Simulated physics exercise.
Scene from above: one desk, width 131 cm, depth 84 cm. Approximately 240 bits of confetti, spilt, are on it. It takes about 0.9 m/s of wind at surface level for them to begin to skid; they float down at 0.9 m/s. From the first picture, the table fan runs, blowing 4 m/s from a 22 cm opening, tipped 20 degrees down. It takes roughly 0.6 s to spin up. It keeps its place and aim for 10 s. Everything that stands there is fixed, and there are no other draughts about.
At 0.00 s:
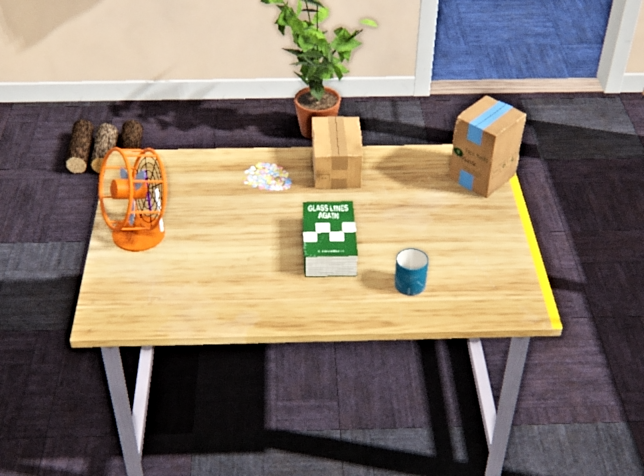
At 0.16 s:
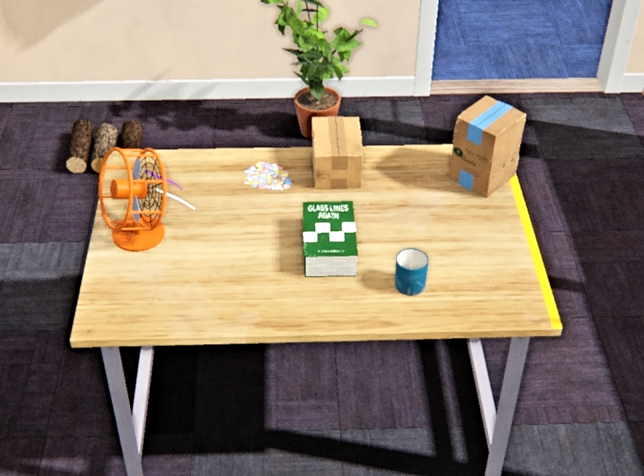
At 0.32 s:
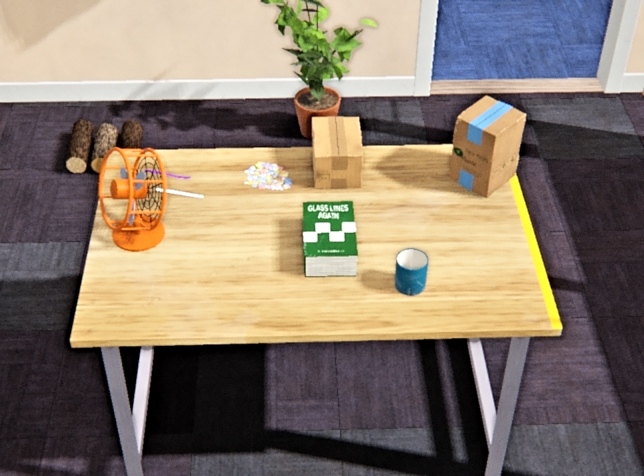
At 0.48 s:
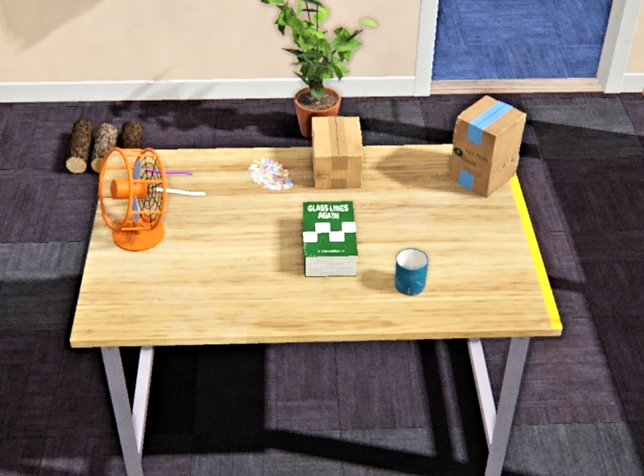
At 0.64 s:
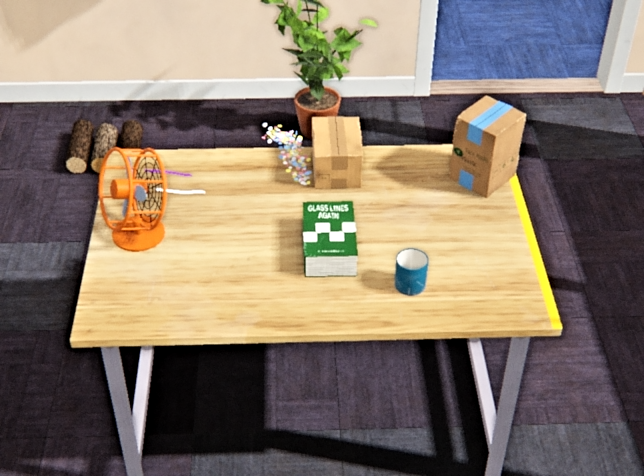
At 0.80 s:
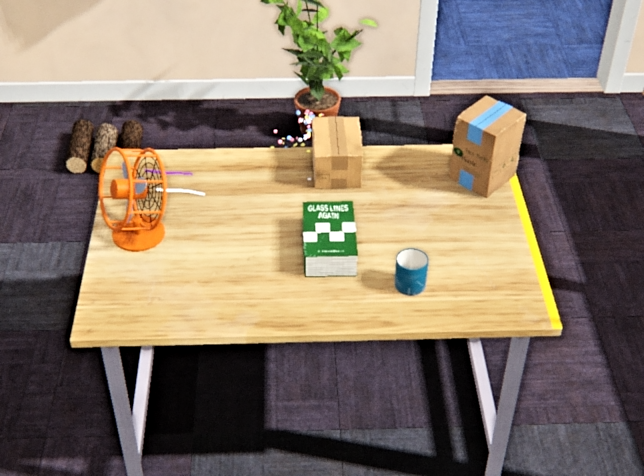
An orange table fan blows out streamers at the left of a pale wooden desk, seen from above in a dark-carpeted room. A green book, a teal mug, a small heap of pale confetti and two brown boxes sit on the desktop, with logs and a potted plant behind. The confetti lies still, then stirs, lifts and scatters up and rightwards behind the nearer-to-centre box.
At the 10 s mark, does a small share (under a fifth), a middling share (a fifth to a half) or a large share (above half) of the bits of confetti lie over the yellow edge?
A small share.
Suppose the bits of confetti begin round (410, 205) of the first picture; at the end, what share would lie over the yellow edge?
Roughly 70 per cent.
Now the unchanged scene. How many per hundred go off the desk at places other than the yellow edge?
Estimate: Near 100 %.
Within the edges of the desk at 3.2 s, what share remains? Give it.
Some 0 per cent at that time.
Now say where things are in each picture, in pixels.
In the first frame, the middle of the bits of confetti is near (270, 177), none has stirred yet and the mouth of the table fan is at (132, 189).
In the second frame, the middle of the bits of confetti is near (270, 177), none has stirred yet and the yellow edge is centred on (531, 226).
In the third frame, the middle of the bits of confetti is near (270, 177), none has stirred yet, the top of a box is at (337, 136) and the top of a book is at (329, 228).
In the fourth frame, the middle of the bits of confetti is near (271, 175), the farthest in sight from the table fan is at (280, 165) and about 20 % have left their places.
In the fifth frame, the middle of the bits of confetti is near (292, 147), the farthest in sight from the table fan is at (296, 134) and all have left their places.
In the sixth frame, the middle of the bits of confetti is near (307, 132), the farthest in sight from the table fan is at (307, 114) and all have left their places.
After 2.0 s, 0 % are over the yellow edge; 100 % have settled or left.
After 3.2 s, 0 % are over the yellow edge; 100 % have settled or left.
After 5.5 s, 0 % are over the yellow edge; 100 % have settled or left.
After 10.0 s, at the end, 0 % are over the yellow edge.
